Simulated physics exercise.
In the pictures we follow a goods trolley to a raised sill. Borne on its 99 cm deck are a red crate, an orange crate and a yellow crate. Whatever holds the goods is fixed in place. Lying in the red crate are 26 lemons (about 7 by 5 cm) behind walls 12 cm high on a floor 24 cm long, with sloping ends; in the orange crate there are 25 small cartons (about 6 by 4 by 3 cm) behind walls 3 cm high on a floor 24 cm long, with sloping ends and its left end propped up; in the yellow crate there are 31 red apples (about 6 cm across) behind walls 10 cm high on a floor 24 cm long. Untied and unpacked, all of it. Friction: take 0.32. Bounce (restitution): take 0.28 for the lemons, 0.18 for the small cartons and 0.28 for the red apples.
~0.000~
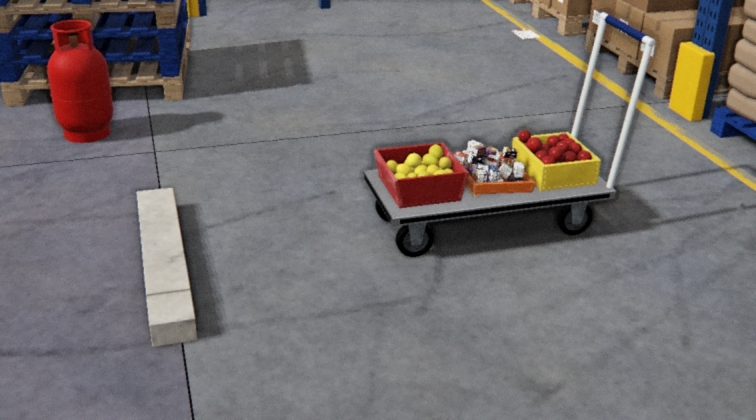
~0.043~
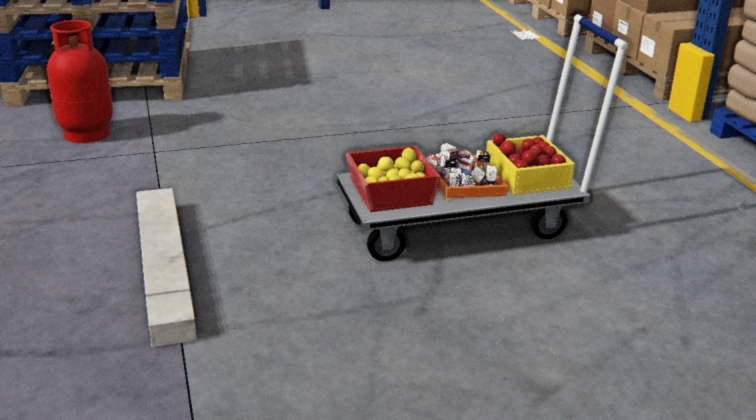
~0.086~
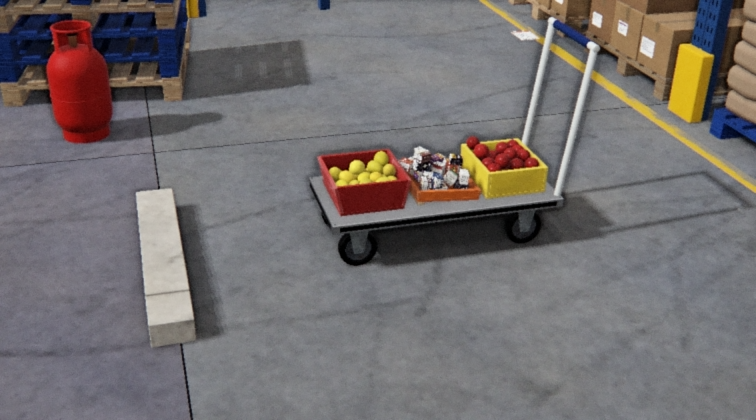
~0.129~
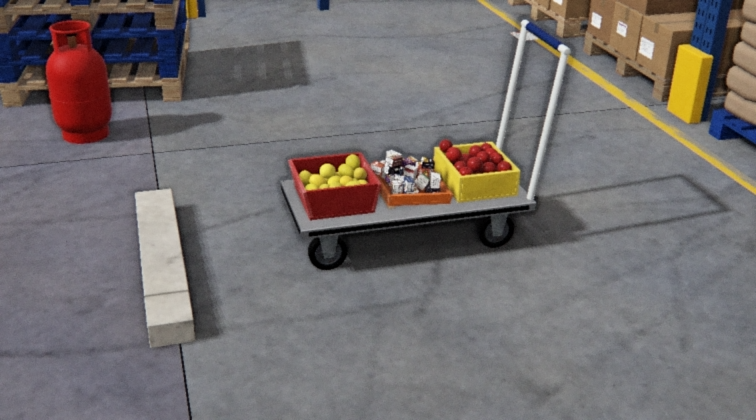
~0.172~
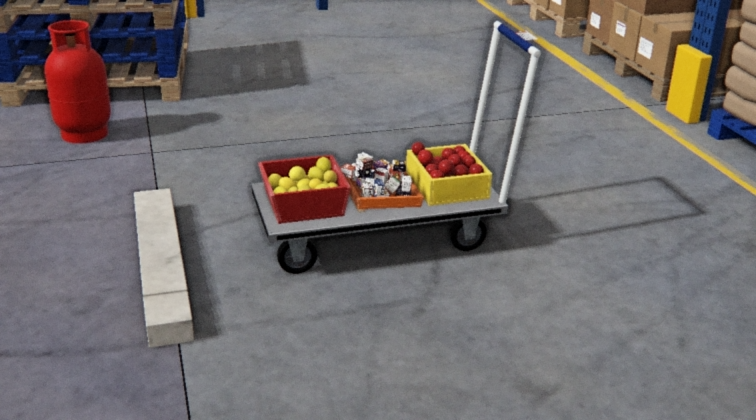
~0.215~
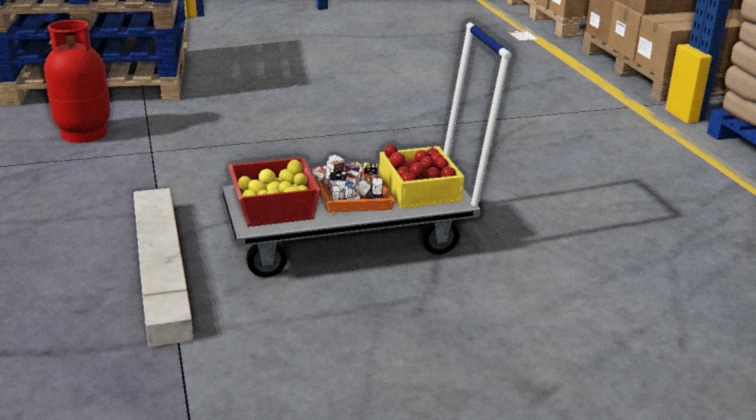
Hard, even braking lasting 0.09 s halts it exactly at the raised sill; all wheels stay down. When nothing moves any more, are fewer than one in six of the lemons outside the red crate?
I expect the share that escapes to fall short of a sixth.
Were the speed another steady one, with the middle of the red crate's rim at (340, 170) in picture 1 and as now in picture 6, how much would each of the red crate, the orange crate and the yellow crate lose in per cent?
Then red crate 0, orange crate 10, yellow crate 10 per cent.
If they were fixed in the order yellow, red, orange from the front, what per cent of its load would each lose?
In that arrangement the red crate sheds 0 per cent of its load, the orange crate 30 per cent, and the yellow crate 10 per cent.
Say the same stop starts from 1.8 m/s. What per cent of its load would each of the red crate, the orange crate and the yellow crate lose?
In that case the red crate sheds 0 per cent of its load, the orange crate 20 per cent, and the yellow crate 10 per cent.
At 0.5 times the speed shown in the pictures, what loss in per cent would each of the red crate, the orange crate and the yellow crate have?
In that case the red crate sheds 0 per cent, the orange crate 20 per cent and the yellow crate 10 per cent.
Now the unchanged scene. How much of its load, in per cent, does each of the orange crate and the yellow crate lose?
Roughly: Orange crate 30 %, yellow crate 10 %.
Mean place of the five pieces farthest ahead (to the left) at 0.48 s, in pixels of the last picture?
Roughly at (174, 188).
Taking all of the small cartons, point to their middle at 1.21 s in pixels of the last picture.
Centre approx. at (271, 195).
After 0.26 s, the brake bites.
After 0.36 s, 0 of 26 out of the red crate, 4 of 25 out of the orange crate and 2 of 31 out of the yellow crate.
After 0.48 s, 1 of 26 out of the red crate, 5 of 25 out of the orange crate and 3 of 31 out of the yellow crate.
After 0.71 s, 1 of 26 out of the red crate, 7 of 25 out of the orange crate and 3 of 31 out of the yellow crate.
When it is over (at 1.21 s), 1 of 26 out of the red crate, 8 of 25 out of the orange crate and 3 of 31 out of the yellow crate. Asked share, 1 of 26, 4 per cent.
